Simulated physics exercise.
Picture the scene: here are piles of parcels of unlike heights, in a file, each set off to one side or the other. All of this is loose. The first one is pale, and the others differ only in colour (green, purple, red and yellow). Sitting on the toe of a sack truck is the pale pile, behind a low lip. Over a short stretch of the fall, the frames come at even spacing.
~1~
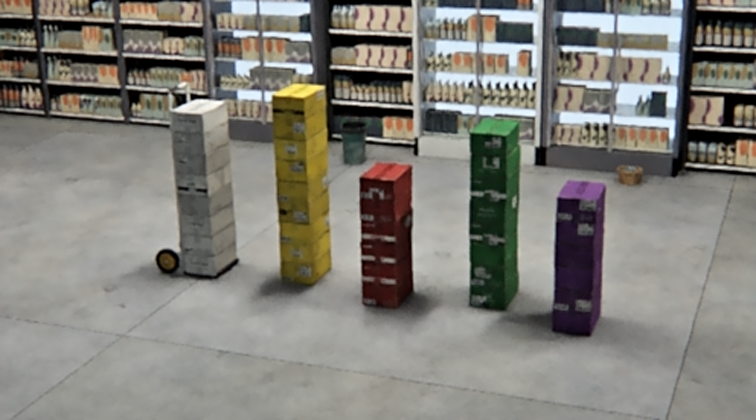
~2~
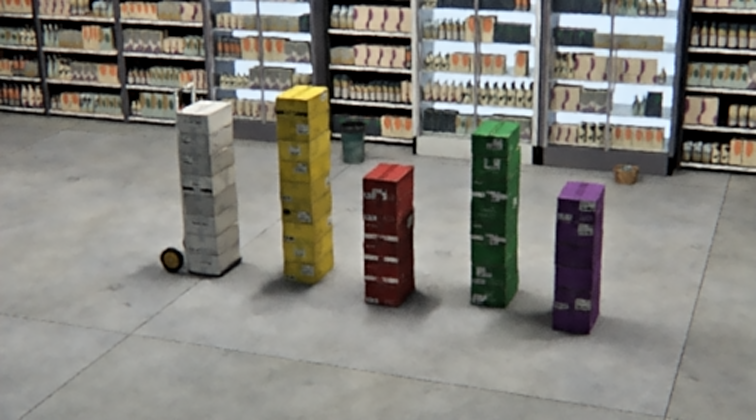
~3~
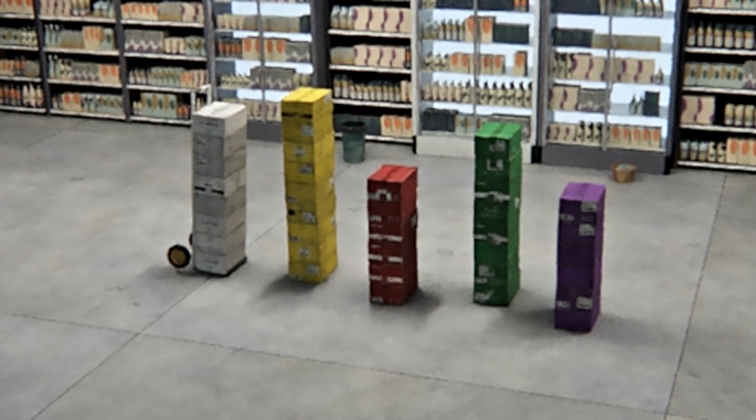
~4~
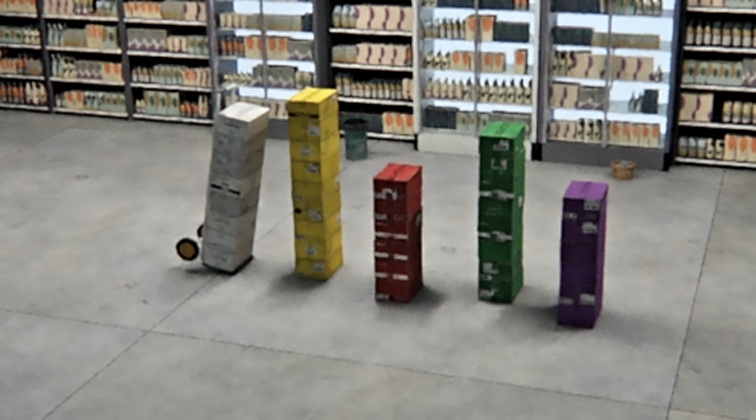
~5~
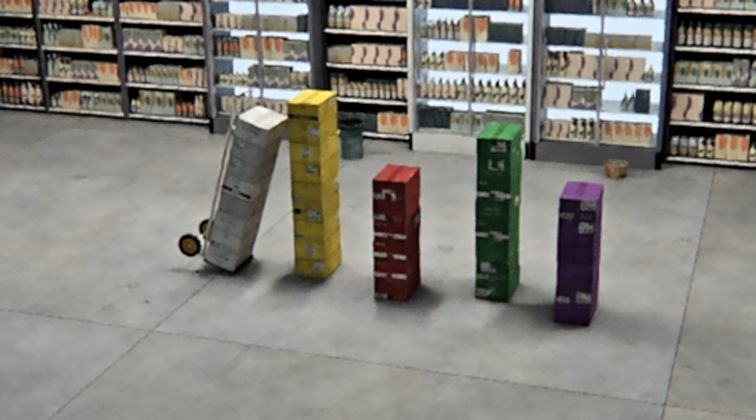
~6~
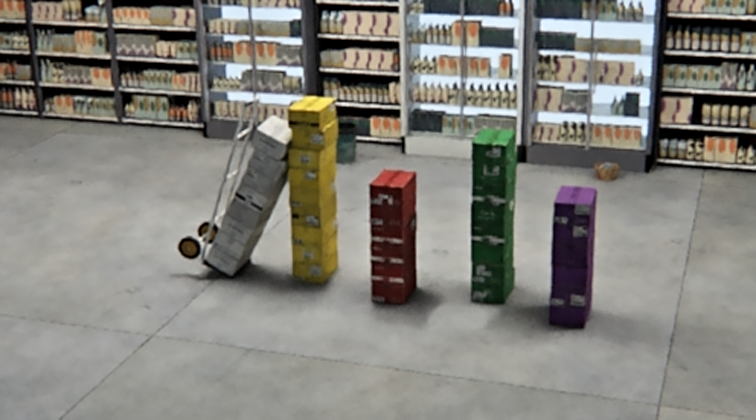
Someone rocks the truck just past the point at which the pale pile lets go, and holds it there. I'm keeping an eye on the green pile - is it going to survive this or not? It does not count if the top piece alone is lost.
Comes apart.
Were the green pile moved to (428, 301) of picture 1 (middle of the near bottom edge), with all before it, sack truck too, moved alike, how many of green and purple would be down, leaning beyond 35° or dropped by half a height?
Green: 8, purple: 6.
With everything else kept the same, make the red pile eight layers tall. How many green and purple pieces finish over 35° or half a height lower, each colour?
Green 7, purple 6.
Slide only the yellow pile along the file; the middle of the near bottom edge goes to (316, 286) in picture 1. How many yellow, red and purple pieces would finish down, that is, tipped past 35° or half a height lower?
The counts are yellow 9, red 5, purple 6.
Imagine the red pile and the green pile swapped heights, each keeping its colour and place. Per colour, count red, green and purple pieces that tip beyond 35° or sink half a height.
Counts by colour: Red 8; green 5; purple 5.
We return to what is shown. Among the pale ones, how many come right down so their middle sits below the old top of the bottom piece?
Total: 2.
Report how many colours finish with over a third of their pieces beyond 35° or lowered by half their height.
Colour count: 4.
Soon, 8 of the pale pile down; none of the 8 green parcels down (0 of 29 in all colours); top green parcel unmoved; top yellow parcel tipped clearly.
A while on, 8 of the pale pile down; none of the 8 green parcels down (9 of 29 in all colours); top green parcel unmoved; top yellow parcel tipped steeply, some two heights lower.
Towards the end, 8 of the pale pile down; 1 of the 8 green parcels down (16 of 29 in all colours); top green parcel tipped well over, about its own height lower; top red parcel on its side.
Then, 8 of the pale pile down; 8 of the 8 green parcels down (29 of 29 in all colours); top green parcel upside down; top red parcel upside down.
Finally, 8 of the pale pile down; 8 of the 8 green parcels down (29 of 29 in all colours); top green parcel upside down; top red parcel upside down. Seen by the last camera, middles, top green parcel near (737, 292), top red parcel near (567, 331).
